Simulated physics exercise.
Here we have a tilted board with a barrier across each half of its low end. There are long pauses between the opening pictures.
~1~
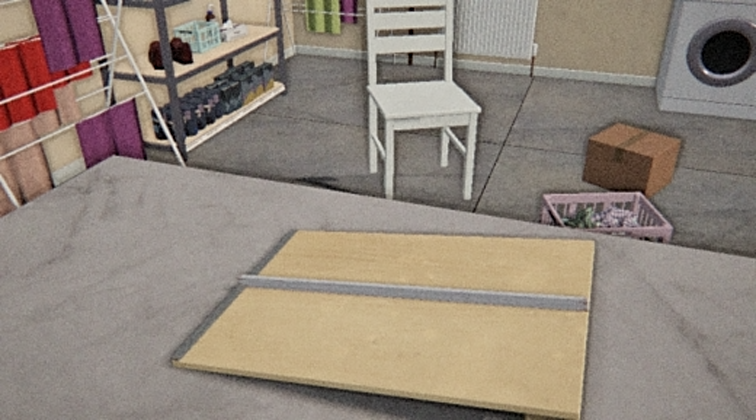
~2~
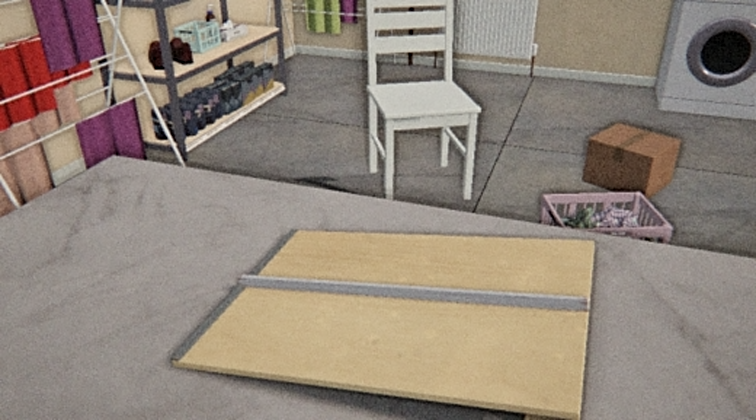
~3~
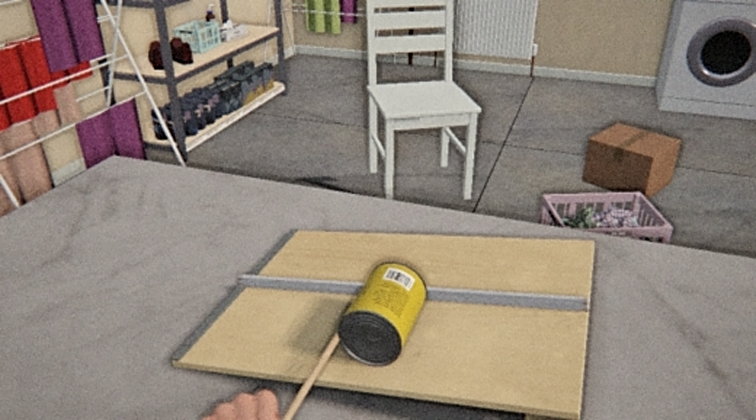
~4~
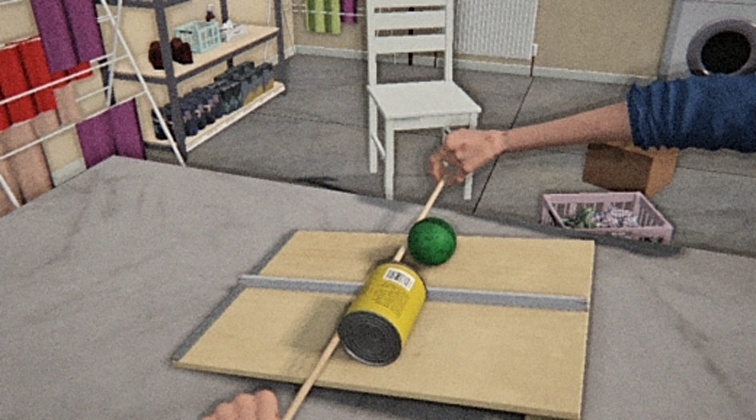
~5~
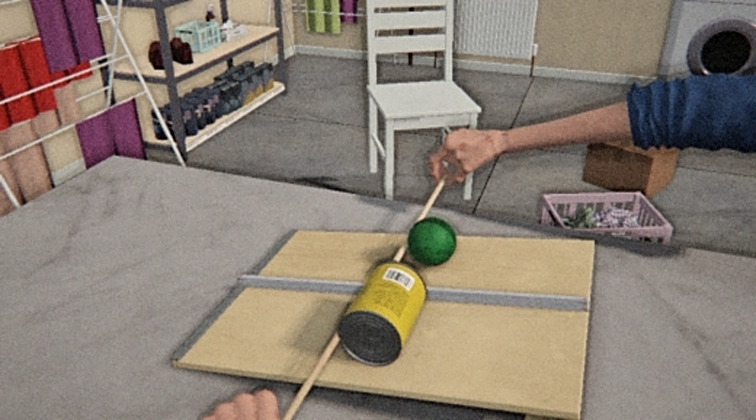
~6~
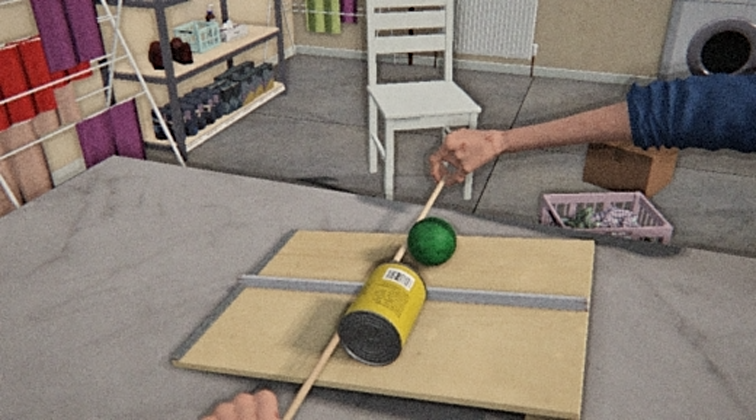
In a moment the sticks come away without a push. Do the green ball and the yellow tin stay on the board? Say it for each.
In the end the green ball runs past the strip, the yellow tin runs past the strip.
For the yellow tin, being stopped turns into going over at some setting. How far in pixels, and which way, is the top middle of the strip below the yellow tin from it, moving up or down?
Some 8 pixels, up.
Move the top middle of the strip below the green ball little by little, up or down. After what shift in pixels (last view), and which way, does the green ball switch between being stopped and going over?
About 8 pixels up.
Then, 0.82 s after the last picture, green ball rolling on the board near (271, 234); yellow tin rolling on the board near (212, 296).
By the end, the green ball goes over the end; the yellow tin goes over the end.
